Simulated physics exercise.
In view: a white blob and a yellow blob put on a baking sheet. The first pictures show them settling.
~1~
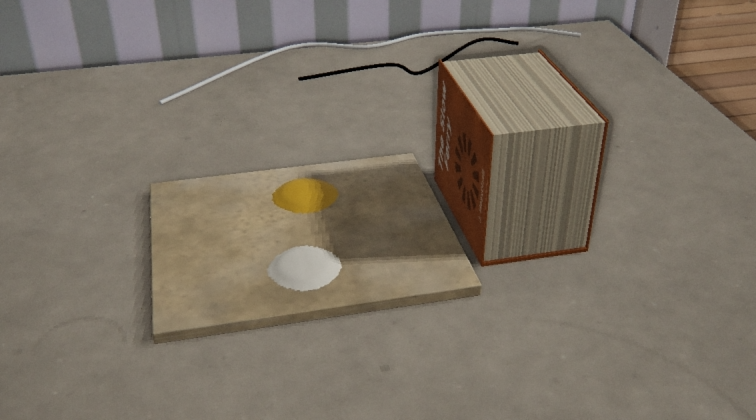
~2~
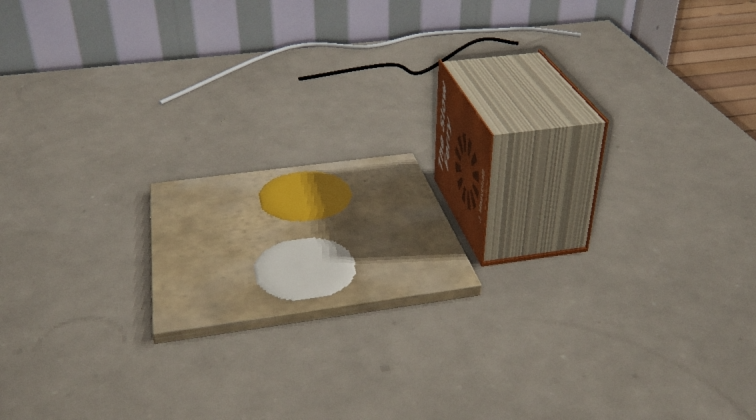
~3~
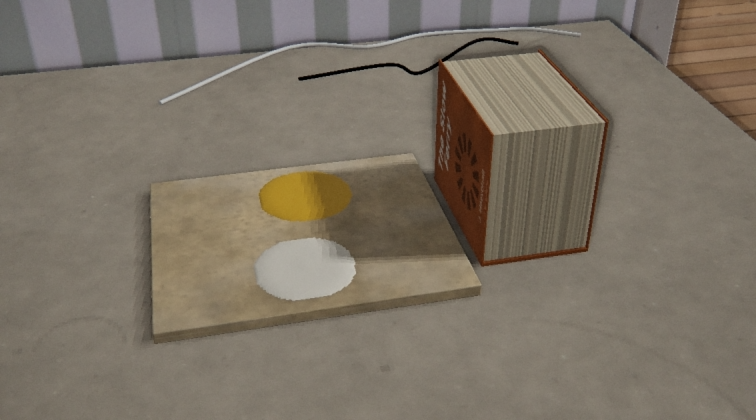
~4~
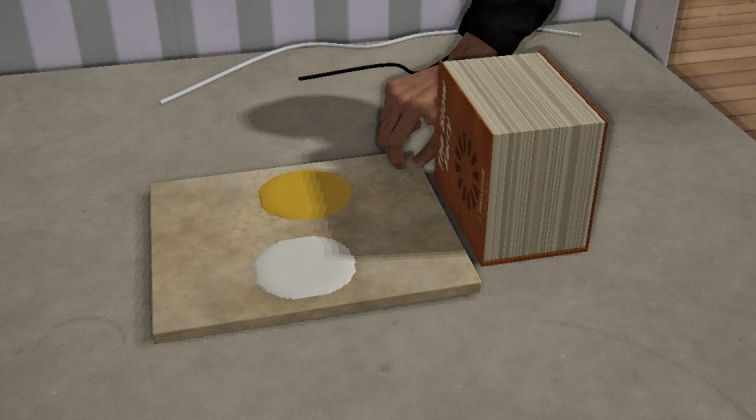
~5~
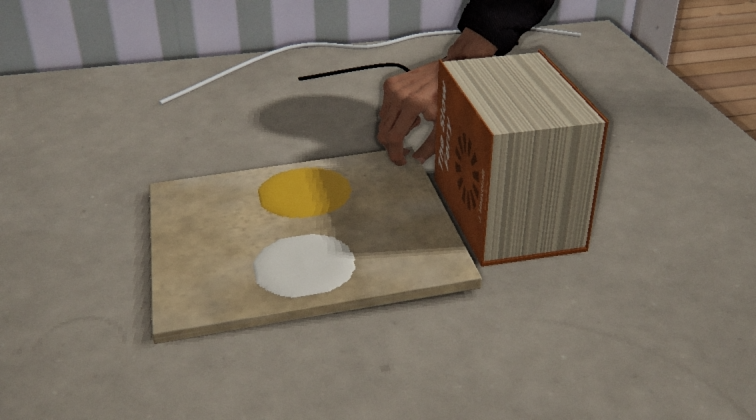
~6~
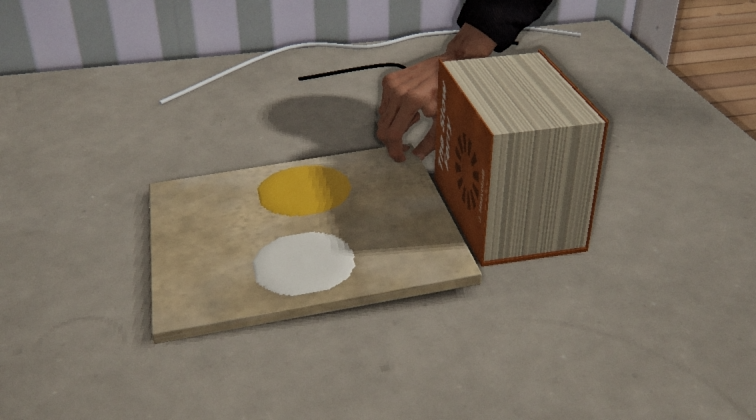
The footage shows a white blob and a yellow blob spreading from low mounds into thin rounds on a flat board beside a thick book, before a hand grips the board's far right end and raises it slightly.
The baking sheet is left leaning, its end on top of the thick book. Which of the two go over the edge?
As for the white blob, it runs off the low end; the yellow blob runs off the low end.
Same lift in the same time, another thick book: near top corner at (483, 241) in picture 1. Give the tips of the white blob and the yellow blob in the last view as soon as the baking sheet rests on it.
The first near (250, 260), the second near (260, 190).
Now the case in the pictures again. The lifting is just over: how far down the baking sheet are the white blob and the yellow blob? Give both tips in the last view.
The first near (160, 278), the second near (172, 194).
Soon after, slope about 33°; the white blob has crept down a long way; the yellow blob has crept down a long way.
Later, the white blob is dripping off the low end; the yellow blob is dripping off the low end.
In the end, slope about 33°; the white blob is dripping off the low end; the yellow blob is dripping off the low end.
